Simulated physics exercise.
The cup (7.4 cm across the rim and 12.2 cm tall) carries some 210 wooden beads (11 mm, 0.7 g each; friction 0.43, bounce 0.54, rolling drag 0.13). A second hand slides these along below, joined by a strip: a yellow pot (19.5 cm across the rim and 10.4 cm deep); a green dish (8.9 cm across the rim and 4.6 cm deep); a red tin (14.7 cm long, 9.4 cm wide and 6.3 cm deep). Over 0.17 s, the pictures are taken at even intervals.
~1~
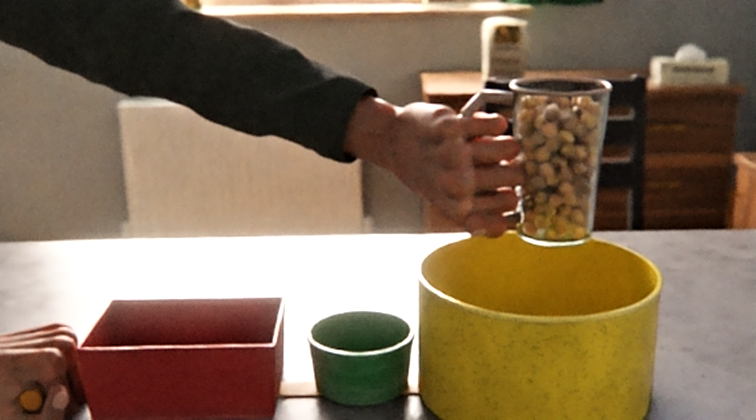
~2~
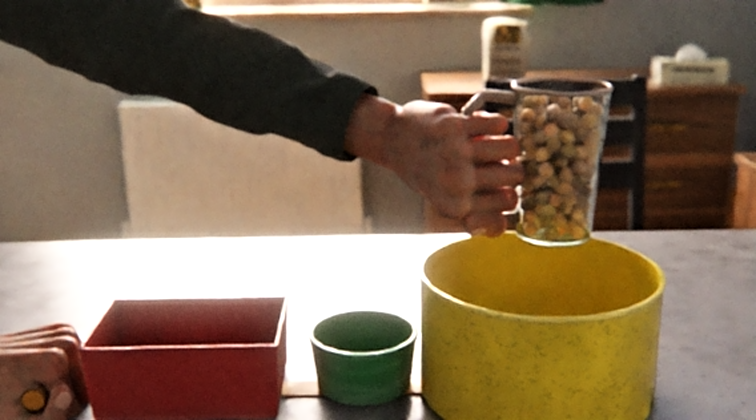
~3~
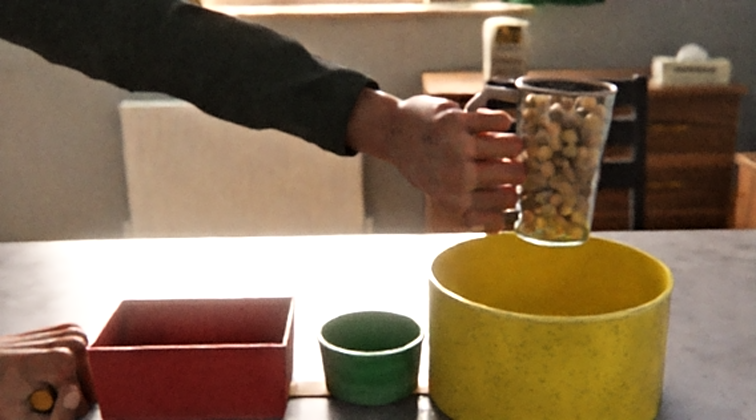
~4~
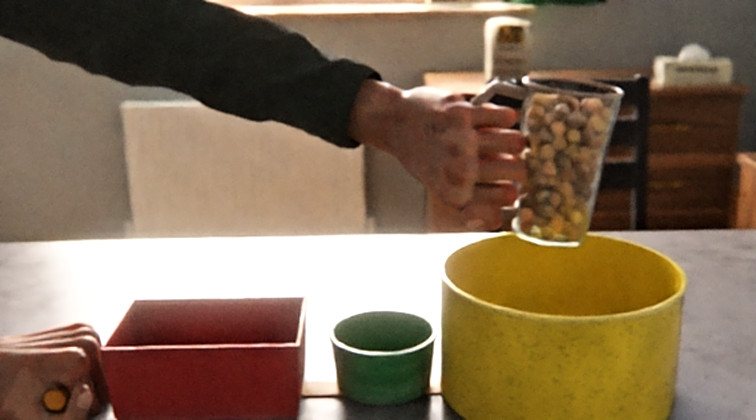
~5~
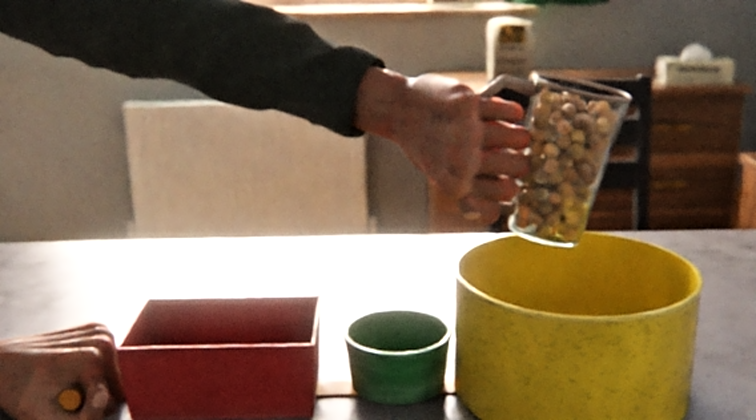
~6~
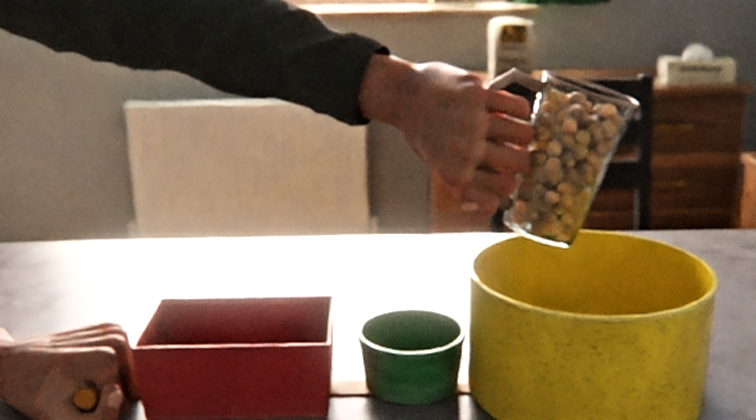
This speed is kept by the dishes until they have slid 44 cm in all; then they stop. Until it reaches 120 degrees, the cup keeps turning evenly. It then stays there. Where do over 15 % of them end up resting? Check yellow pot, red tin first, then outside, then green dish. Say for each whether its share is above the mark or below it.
Yellow pot: Below the mark; red tin: Above the mark; outside everything: Above the mark; green dish: Above the mark.
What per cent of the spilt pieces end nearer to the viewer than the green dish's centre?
I'd estimate close to 60 in a hundred.
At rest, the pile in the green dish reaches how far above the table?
About 3.5 cm.
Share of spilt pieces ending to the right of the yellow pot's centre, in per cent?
Share of spill: Approx. 0 %.
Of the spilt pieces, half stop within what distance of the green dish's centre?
I'd put it at around 10 cm.
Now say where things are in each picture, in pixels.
The first picture shows cup at (559, 119); tilt 0 degrees; dishes slid 0.0 cm; lip at (608, 85); top of the load at (535, 107); yellow pot at (537, 269); green dish at (361, 330); red tin at (188, 320).
The second picture shows cup at (560, 118); tilt 1 degrees; dishes slid 0.2 cm; lip at (609, 86); top of the load at (536, 107).
The third picture shows cup at (563, 118); tilt 3 degrees; dishes slid 0.7 cm; lip at (613, 88); top of the load at (590, 106).
The fourth picture shows cup at (568, 117); tilt 7 degrees; dishes slid 1.6 cm; low side right; lip at (620, 91); top of the load at (552, 106).
The fifth picture shows cup at (574, 117); tilt 12 degrees; dishes slid 2.7 cm; low side right; lip at (627, 97); top of the load at (558, 106).
The sixth picture shows cup at (580, 116); tilt 18 degrees; dishes slid 3.8 cm; low side right; lip at (634, 102); top of the load at (564, 106); yellow pot at (589, 268); green dish at (412, 329); red tin at (239, 319).
Then, 0.50 s after the last picture, tilt 98 degrees; cup 100 %; middle of all pieces on or above the table near (564, 169).
Then, 0.92 s after the last picture, tilt 120 degrees; cup 15 %, green dish 30 %, red tin 20 %, outside 20 %, in the air 15 %; middle of all pieces on or above the table near (683, 314).
Then, 1.30 s after the last picture, tilt 120 degrees; green dish 30 %, red tin 45 %, outside 25 %.
Then, 1.67 s after the last picture, tilt 120 degrees; green dish 30 %, red tin 45 %, outside 25 %.
In the end, cup 0 %, green dish 30 %, red tin 45 %, outside 25 %, yellow pot 0 %.
